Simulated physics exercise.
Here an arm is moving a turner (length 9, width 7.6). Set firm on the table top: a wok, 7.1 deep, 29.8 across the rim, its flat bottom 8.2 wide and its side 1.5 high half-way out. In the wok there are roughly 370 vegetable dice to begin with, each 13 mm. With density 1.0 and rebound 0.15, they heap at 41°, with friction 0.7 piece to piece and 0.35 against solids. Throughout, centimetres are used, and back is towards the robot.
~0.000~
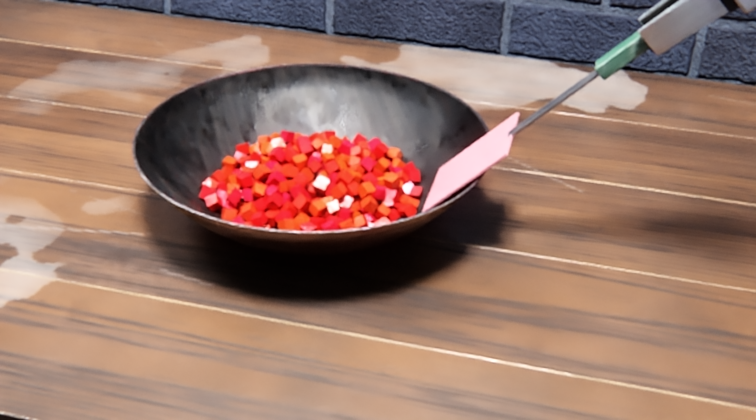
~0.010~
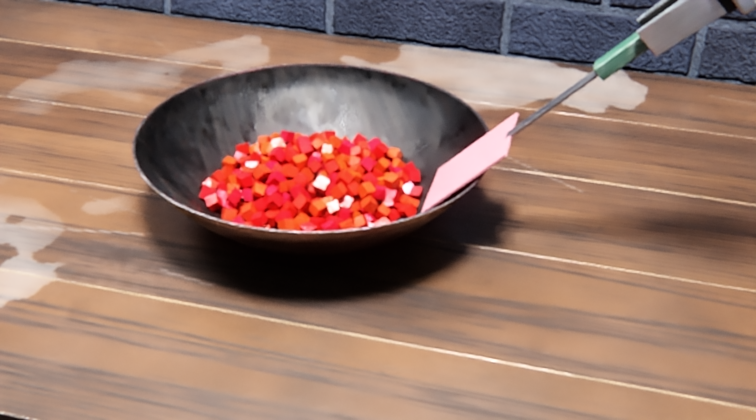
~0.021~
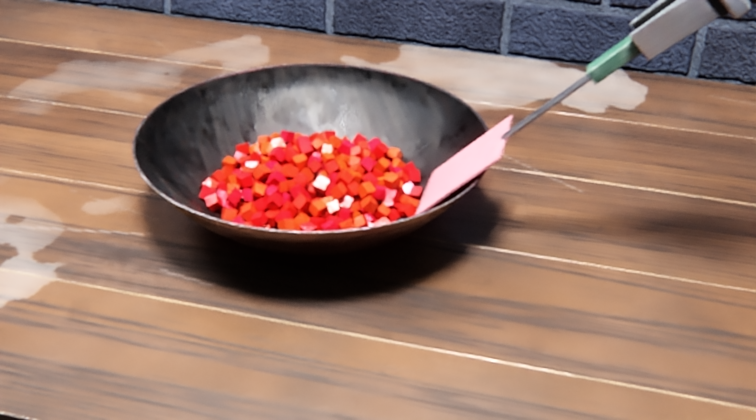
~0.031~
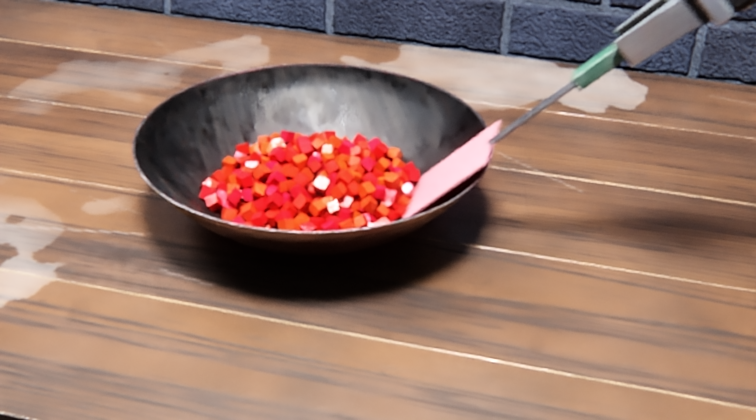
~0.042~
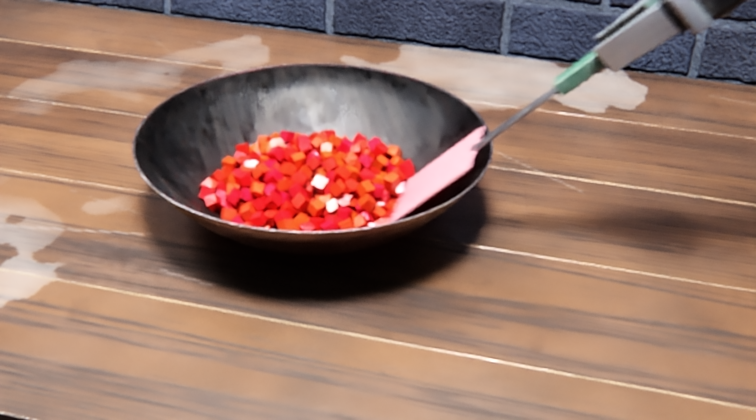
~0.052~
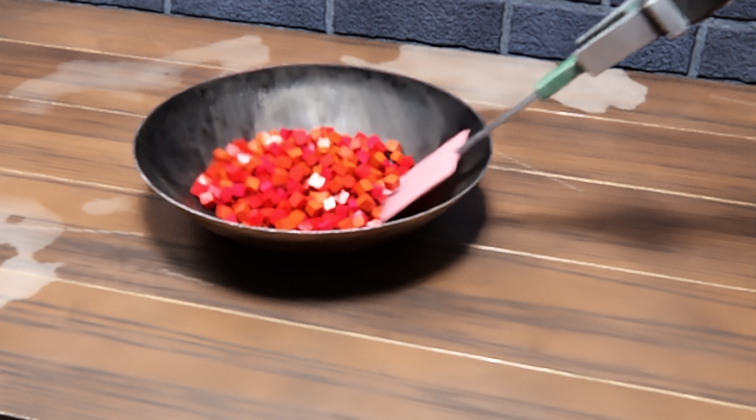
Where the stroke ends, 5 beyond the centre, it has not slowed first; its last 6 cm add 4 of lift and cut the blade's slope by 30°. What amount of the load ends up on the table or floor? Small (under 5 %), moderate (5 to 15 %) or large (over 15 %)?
Moderate.
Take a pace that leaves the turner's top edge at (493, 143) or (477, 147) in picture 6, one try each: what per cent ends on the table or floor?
Roughly 0 and 0 percent.
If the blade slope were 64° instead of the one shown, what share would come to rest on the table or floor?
Near 5 %.
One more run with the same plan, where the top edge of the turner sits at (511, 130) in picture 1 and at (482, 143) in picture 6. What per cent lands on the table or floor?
Around 0 per cent finishes on the table or floor.
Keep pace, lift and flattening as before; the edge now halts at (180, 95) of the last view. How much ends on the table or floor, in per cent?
The share ending on the table or floor is about 50 per cent.
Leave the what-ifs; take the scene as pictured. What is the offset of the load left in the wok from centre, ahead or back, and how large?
Offset forward: Around 5.5 cm.
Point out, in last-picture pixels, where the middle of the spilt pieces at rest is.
I'd place it close to (66, 175).
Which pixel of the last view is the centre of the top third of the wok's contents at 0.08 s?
It sits at about (278, 157).
After 0.08 s, sloping 46°, highest piece 7 above the table; 374 in the wok.
After 0.10 s, sloping 37°, highest piece 8 above the table; 374 in the wok.
After 0.32 s, sloping 16°, highest piece 9 above the table; 346 in the wok, 14 on the table or floor, 14 on the blade or in flight.
After 1.37 s, sloping 16°, highest piece 8 above the table; 346 in the wok, 28 on the table or floor.
In the end, 346 in the wok, 28 on the table or floor. That is 7 % on the table or floor.
